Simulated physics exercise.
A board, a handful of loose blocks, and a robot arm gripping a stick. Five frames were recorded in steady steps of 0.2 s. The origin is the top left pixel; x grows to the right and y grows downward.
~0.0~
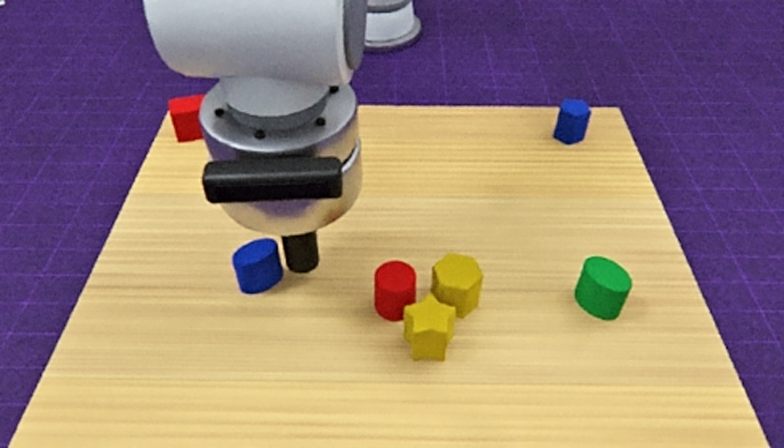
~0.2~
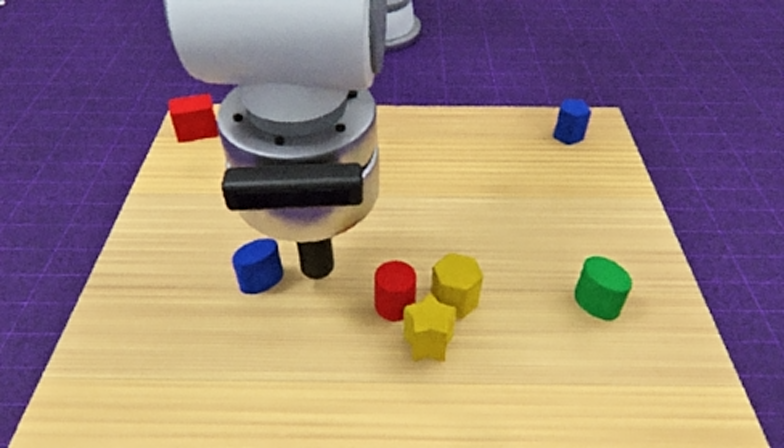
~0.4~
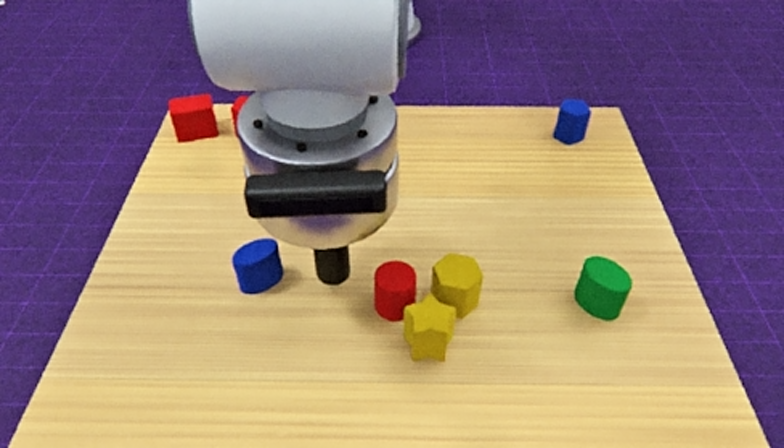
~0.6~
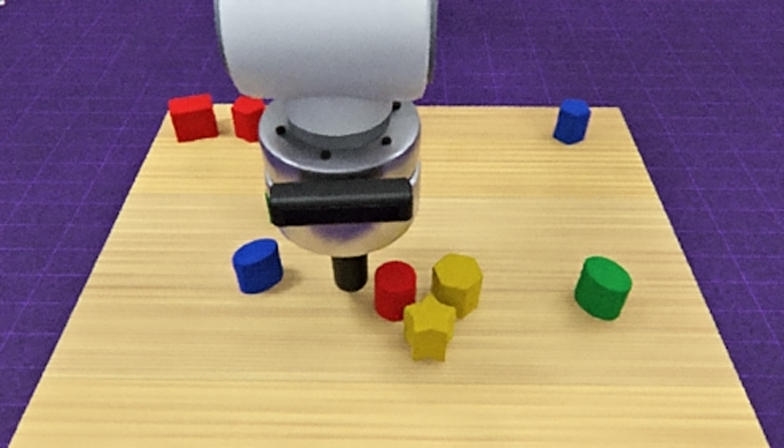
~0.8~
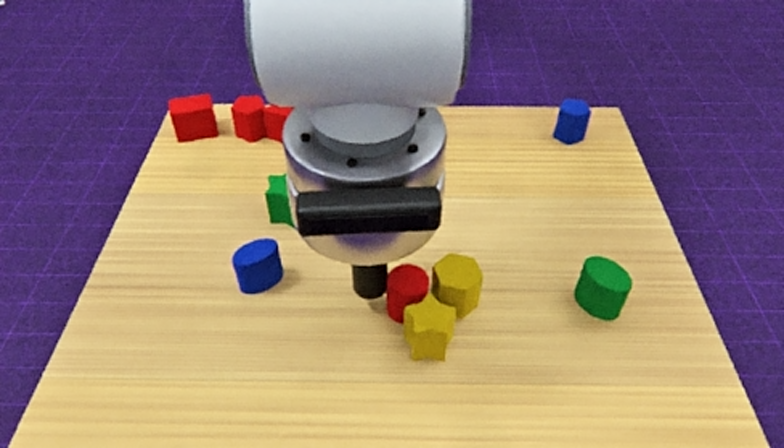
Robot arm moving a short black stick rightward across a wooden board of coloured blocks, then nudging a red cylinder slightly right.
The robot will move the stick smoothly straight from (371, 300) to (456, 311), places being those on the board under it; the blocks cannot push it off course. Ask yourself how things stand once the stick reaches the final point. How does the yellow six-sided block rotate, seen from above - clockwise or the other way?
From the top: Counterclockwise.
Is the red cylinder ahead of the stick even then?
Going by the path, yes.
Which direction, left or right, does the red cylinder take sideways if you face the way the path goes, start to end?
It slides rightward.
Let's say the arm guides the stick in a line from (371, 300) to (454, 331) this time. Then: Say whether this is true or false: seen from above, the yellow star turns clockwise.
That is true.
On the path given first. Halfway along, stick (414, 293); red cylinder (453, 287); yellow star (443, 318), turned 50° clockwise; yellow six-sided block (490, 269), turned 35° anticlockwise.
At the end, stick (458, 298); red cylinder (494, 302); yellow star (447, 321), turned 70° clockwise; yellow six-sided block (512, 270), turned 90° anticlockwise.
